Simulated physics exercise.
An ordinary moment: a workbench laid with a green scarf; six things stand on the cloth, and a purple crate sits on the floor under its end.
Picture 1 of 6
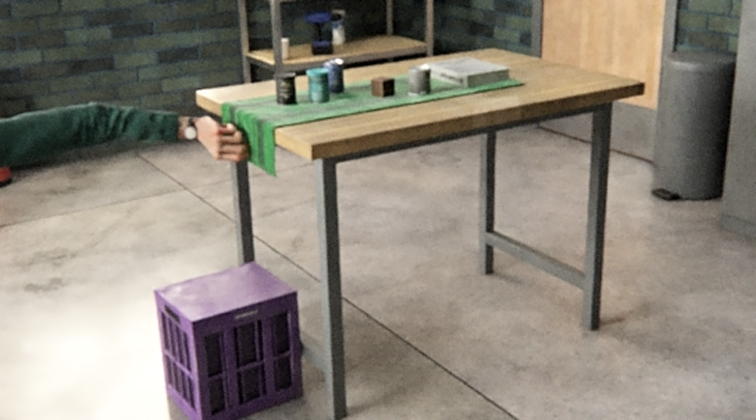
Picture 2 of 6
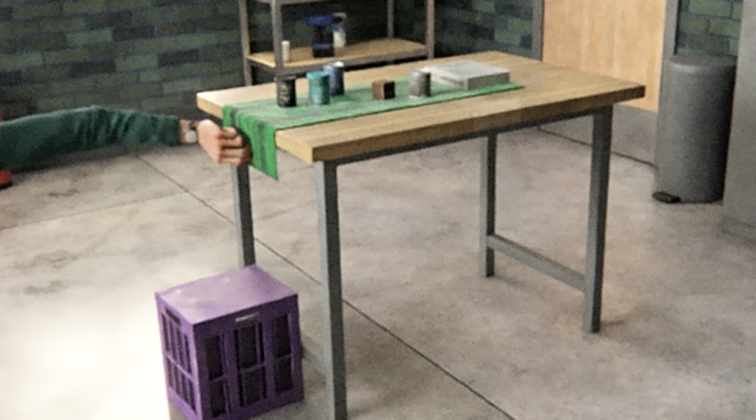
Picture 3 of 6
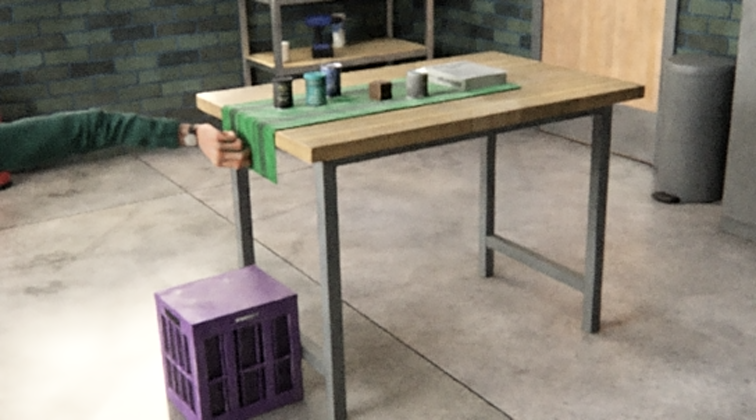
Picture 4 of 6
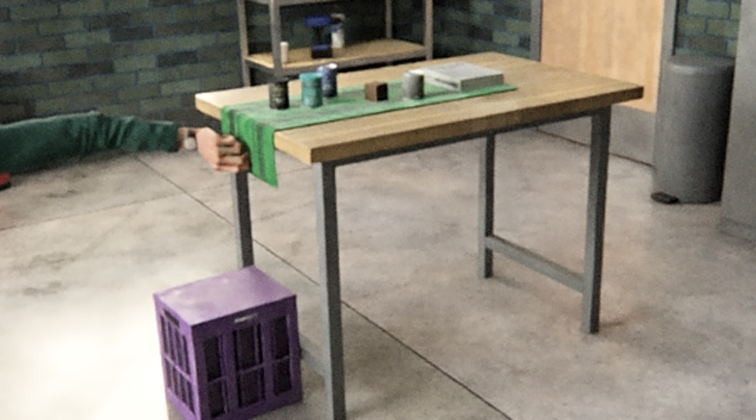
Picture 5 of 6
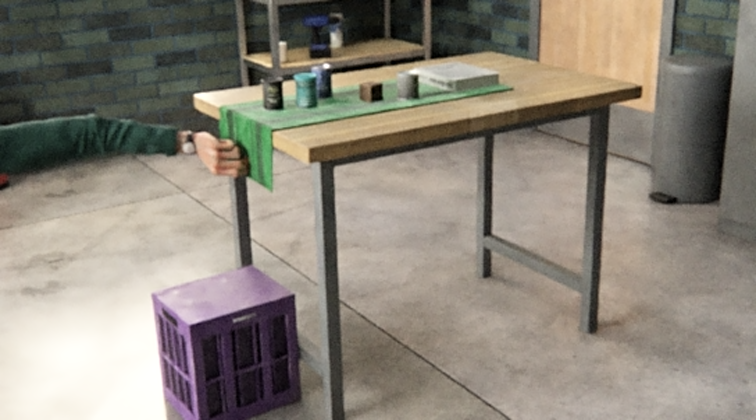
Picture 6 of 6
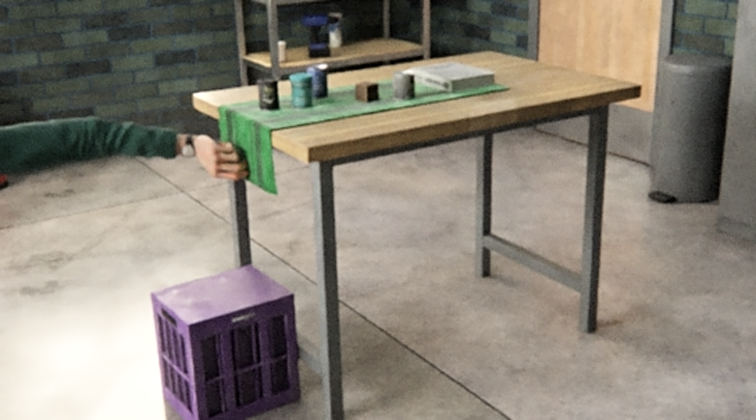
A hand in a green sleeve gripped the end of a green cloth on a workbench and slowly drew it down a little, and the cans and small brown cube on it shifted slightly left.
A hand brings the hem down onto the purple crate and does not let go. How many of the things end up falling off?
Lost: Three.
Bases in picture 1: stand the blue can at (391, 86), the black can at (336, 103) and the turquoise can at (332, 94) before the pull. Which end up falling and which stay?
Looking at each one, the blue can remains in position, the black can drops away and the turquoise can drops away.
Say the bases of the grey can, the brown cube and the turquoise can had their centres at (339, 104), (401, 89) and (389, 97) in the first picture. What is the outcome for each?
Short version: Grey can drops, brown cube stays, turquoise can stays.
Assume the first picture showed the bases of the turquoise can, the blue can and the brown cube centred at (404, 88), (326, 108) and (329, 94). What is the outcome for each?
The turquoise can ends up still aboard; the blue can ends up knocked off; the brown cube ends up knocked off.
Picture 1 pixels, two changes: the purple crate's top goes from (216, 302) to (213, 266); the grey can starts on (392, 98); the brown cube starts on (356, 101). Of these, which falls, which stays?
Grey can stays, brown cube stays.
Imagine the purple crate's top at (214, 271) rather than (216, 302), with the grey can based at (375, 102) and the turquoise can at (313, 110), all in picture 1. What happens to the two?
Looks like the grey can hangs in there, and the turquoise can ends up down.
Soon after, hem near (248, 202); all still up.
After that, hem near (249, 234); black can gone.
And then, hem on the crate; black can, turquoise can and blue can gone.
In the end, hem on the crate; black can, turquoise can and blue can gone. It carries off three.
